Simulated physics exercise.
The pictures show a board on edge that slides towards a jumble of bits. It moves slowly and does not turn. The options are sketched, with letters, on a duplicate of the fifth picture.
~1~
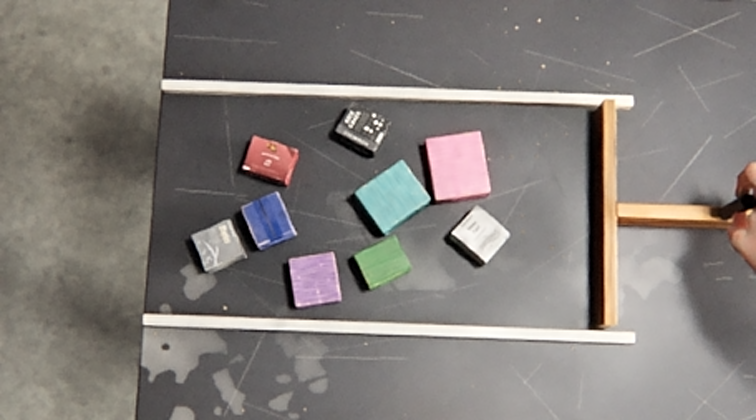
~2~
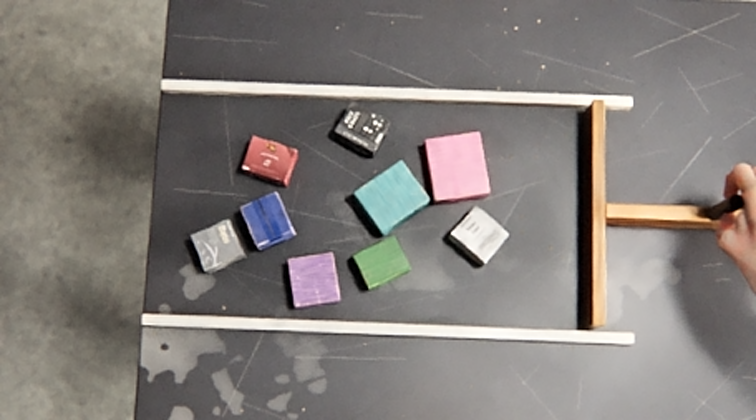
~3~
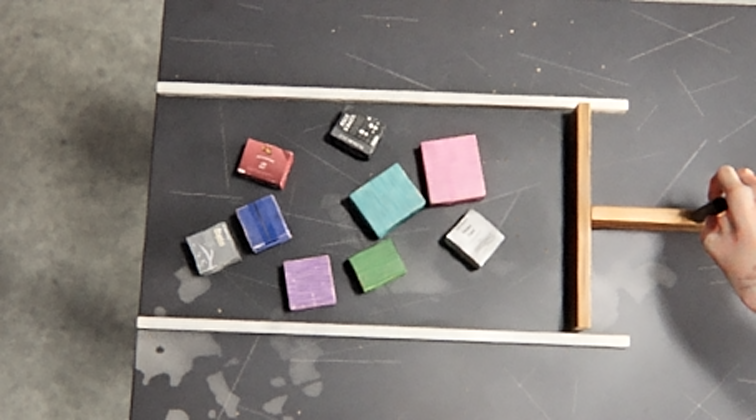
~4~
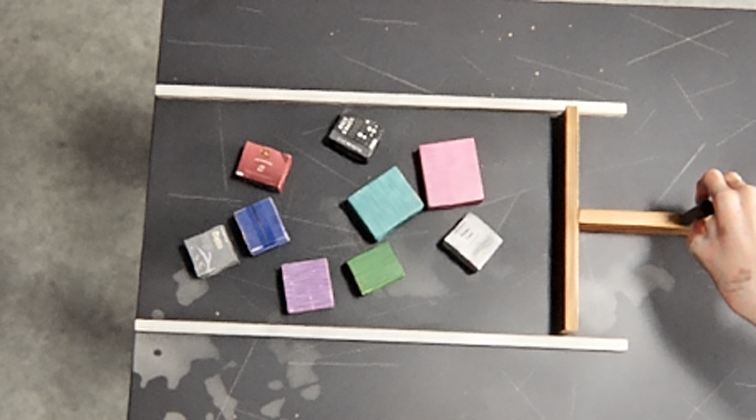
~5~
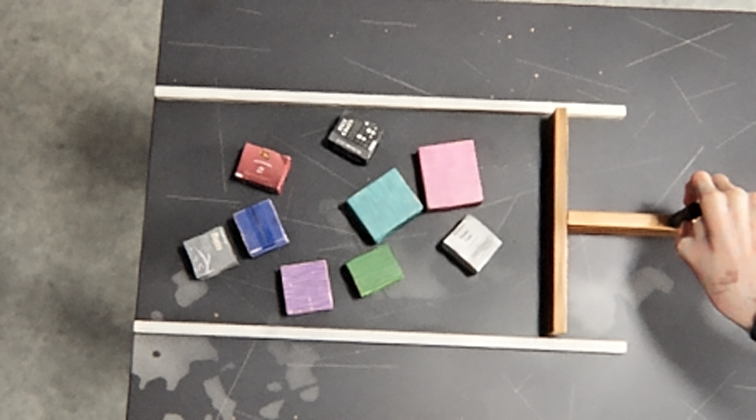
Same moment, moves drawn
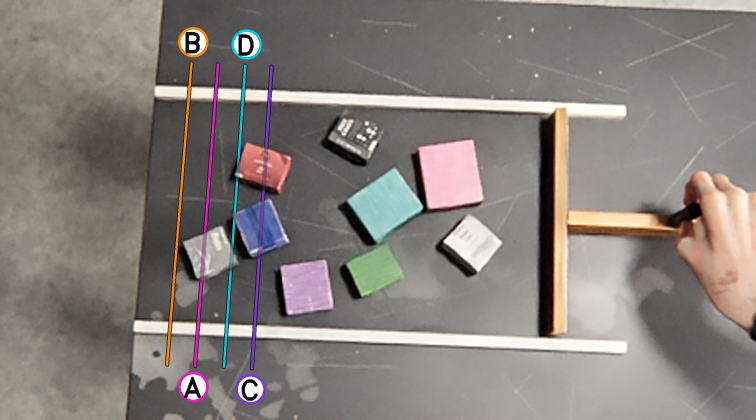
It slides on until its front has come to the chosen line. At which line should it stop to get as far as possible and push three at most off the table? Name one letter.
Line D.
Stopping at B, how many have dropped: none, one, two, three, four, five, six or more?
In all, six or more.
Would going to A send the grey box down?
By then, yes.
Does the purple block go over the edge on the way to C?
By then, no.
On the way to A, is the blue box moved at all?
By then, yes.
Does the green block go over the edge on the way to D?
No.
On the marked copy, A at (207, 211); B at (180, 210); C at (262, 213); D at (235, 212).
Taking D. A third of the way, board (443, 212); green block (369, 273); pink block (409, 170).
Two thirds of the way, board (327, 207); grey box (160, 263); blue box (194, 234).
When it is over, board (235, 203); blue box over the edge; grey box over the edge; three fallen.
As for the rest, A drops five; B drops six; C is within the limit but short.
